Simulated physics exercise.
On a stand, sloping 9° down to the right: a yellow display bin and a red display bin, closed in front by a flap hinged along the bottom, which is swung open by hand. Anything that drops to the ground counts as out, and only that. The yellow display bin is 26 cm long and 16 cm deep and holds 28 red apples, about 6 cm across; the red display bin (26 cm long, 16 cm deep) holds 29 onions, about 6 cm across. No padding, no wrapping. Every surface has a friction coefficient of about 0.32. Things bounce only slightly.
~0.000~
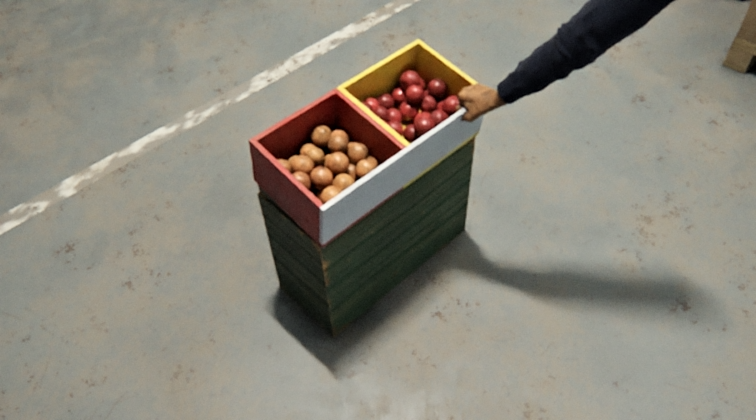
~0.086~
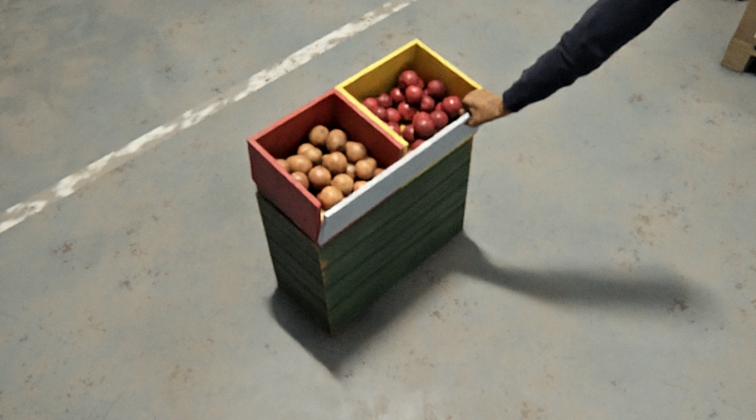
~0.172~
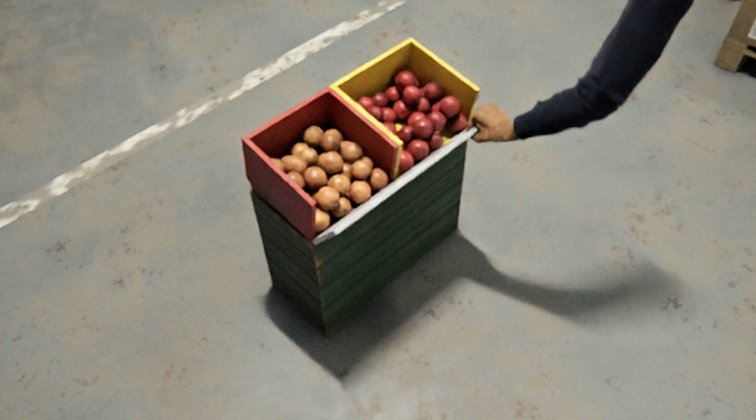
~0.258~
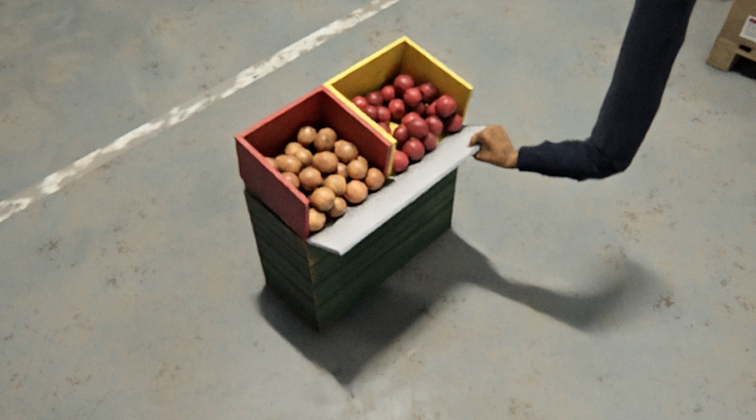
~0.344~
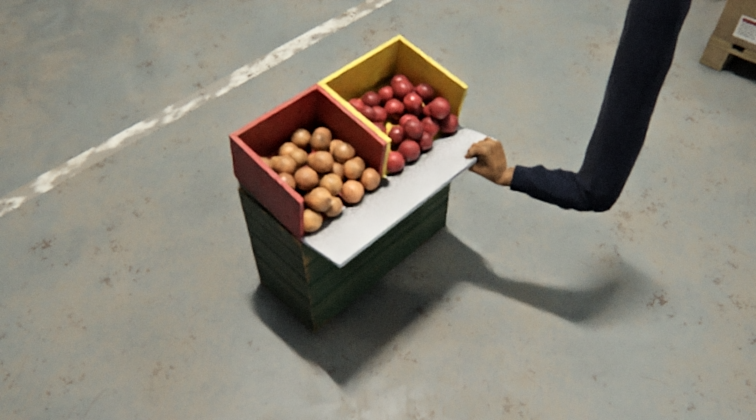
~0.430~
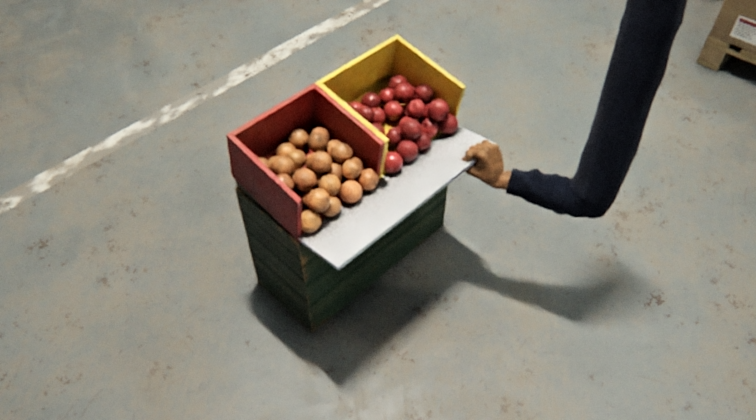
On a concrete floor, a hand swings down the front flap of red and yellow bins holding onions and red apples.
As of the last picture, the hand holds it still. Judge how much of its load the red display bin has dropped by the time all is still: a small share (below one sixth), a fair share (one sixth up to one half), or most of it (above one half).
A small share.
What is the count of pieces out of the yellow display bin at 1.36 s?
Estimate for the yellow display bin by then: Some 0 out.
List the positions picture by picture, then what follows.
In the first picture (each is followed by its nearest rim corner in this view), red display bin, (321, 206); yellow display bin, (409, 145); the flap has turned 0°; none has fallen clear.
In the second picture, red display bin, (319, 205); the flap has turned 9°.
In the third picture, red display bin, (314, 204); the flap has turned 29°.
In the fourth picture, red display bin, (308, 203); the flap has turned 52°.
In the fifth picture, red display bin, (302, 202); the flap has turned 69°.
In the sixth picture, red display bin, (300, 201); yellow display bin, (387, 141); the flap has turned 73°; none has fallen clear.
After 0.84 s, yellow display bin 28 in, 0 out and red display bin 29 in, 0 out.
After 1.36 s, yellow display bin 28 in, 0 out and red display bin 29 in, 0 out.
After 2.07 s, yellow display bin 28 in, 0 out and red display bin 29 in, 0 out.
When it is over (at 3.00 s), yellow display bin 28 in, 0 out and red display bin 29 in, 0 out. Asked share, 0 of 29, 0 per cent.
